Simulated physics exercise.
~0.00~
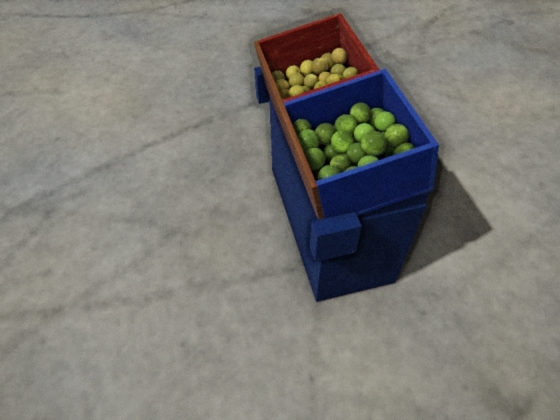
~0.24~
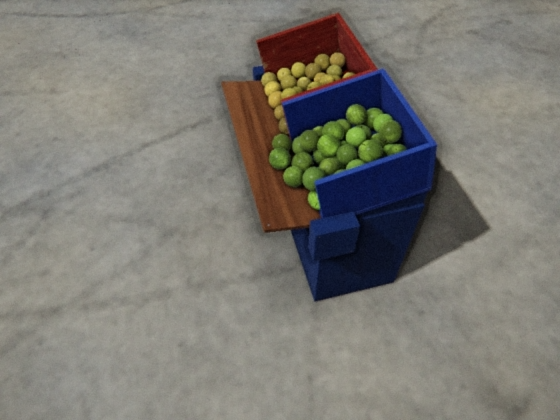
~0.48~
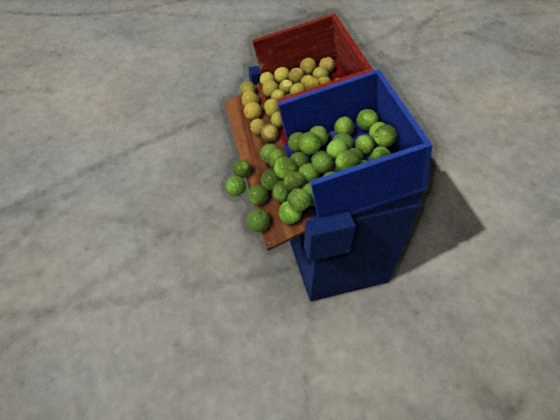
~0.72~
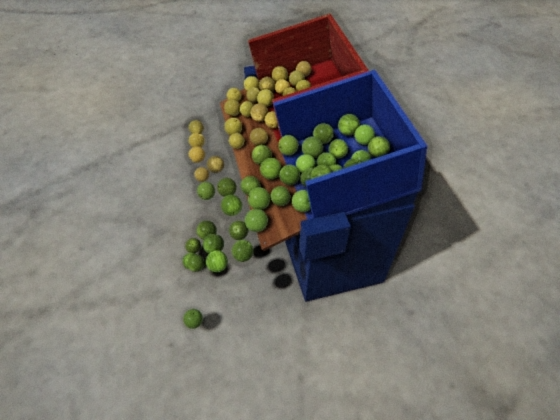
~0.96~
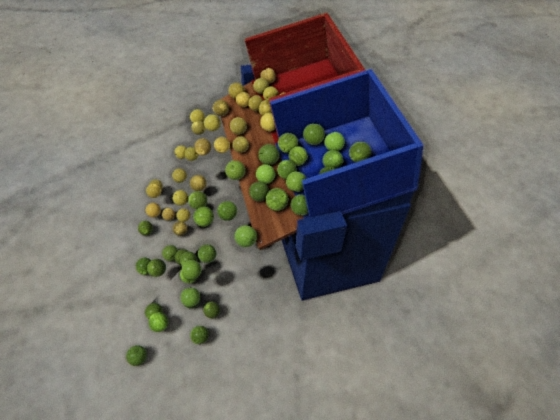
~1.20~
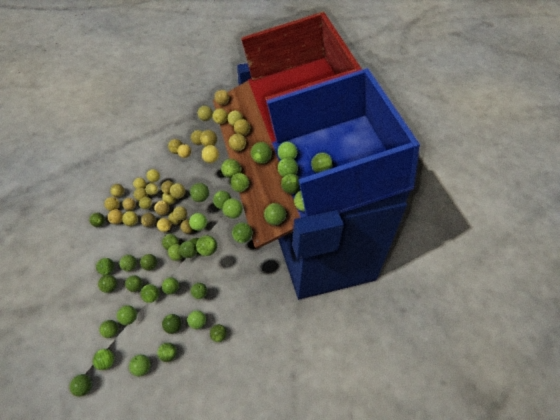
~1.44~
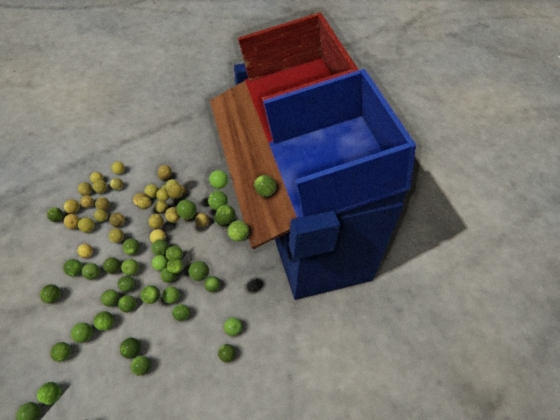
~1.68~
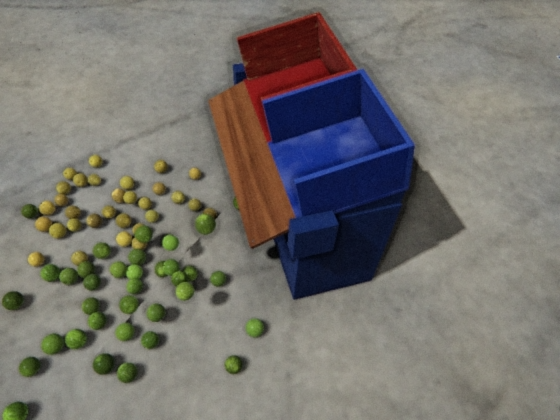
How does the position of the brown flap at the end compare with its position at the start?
At the start the flap is leaning up against the left side of the two bins, closing them. By the end it is on its side, let down toward the left with its broad face showing.
A grey, mottled stone floor is seen from above at an angle, with a blue bin of round green fruit standing in front of a red bin of smaller yellow fruit. A brown wooden flap closes their left side. The flap swings down to the left, and fruit from both bins starts to slide onto it. Green pieces drop off first, then yellow ones follow, and they roll away leftward while the view pans slightly right. The last pieces leave the flap, and both bins end up empty, with all the fruit scattered across the floor to the left.
